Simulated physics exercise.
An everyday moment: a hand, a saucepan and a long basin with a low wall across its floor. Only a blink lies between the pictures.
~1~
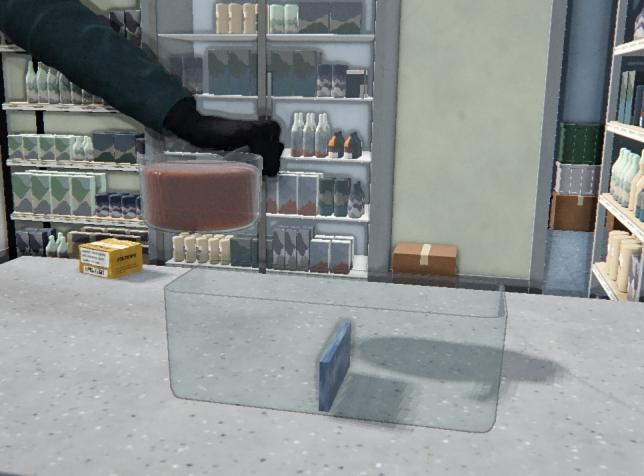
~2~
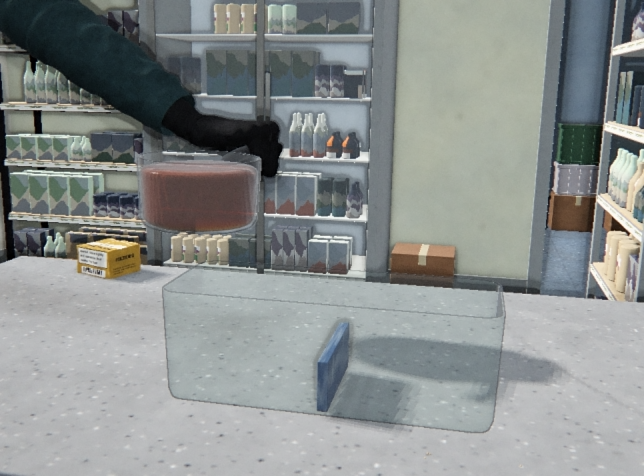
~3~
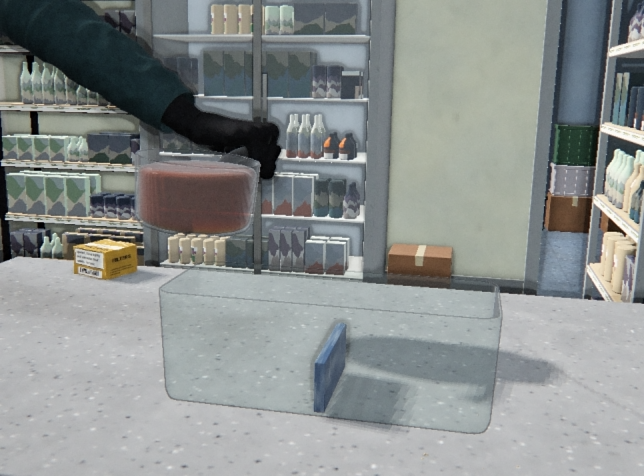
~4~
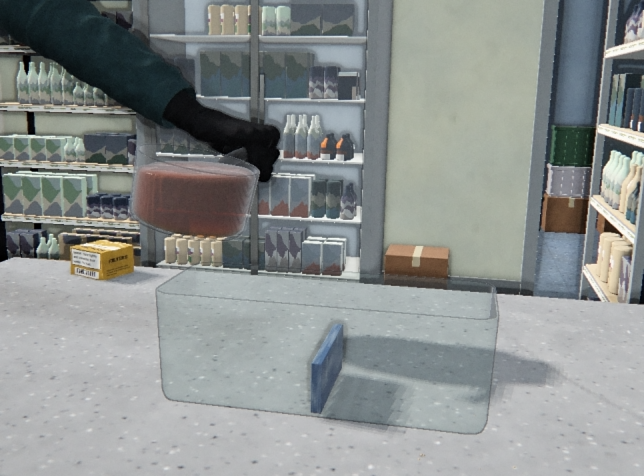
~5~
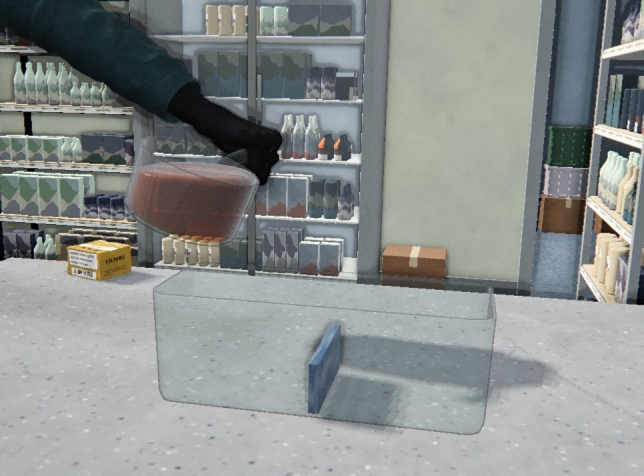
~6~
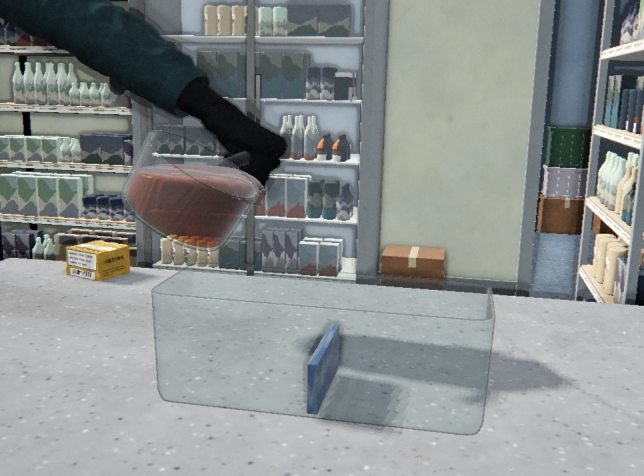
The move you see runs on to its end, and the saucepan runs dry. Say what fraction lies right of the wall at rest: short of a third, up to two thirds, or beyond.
It comes to under a third.
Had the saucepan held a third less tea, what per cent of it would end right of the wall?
About 5 per cent.
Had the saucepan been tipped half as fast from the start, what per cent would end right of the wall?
Roughly 10 in a hundred.
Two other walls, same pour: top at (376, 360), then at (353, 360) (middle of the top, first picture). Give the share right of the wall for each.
In turn 15 and 15 in a hundred.
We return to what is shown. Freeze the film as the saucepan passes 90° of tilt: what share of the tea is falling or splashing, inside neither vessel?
Roughly 30 in a hundred.
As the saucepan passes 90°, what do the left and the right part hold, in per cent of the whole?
The left part 40 per cent, the right part 0.
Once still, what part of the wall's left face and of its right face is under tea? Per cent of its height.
Some 60 per cent left and 0 right.
A moment on, the saucepan is tipped on its side and 32 per cent is still to pour, 38 is left of the wall and 1 right of it.
Next, the saucepan is tipped right over and 6 per cent is still to pour, 86 is left of the wall and 2 right of it.
Then the saucepan is tipped right over and 1 per cent is still to pour, 93 is left of the wall and 4 right of it.
Later the saucepan is tipped right over and 0 per cent is still to pour, 93 is left of the wall and 4 right of it.
At rest 93 per cent lies left of the wall, 4 right of it and 2 outside.
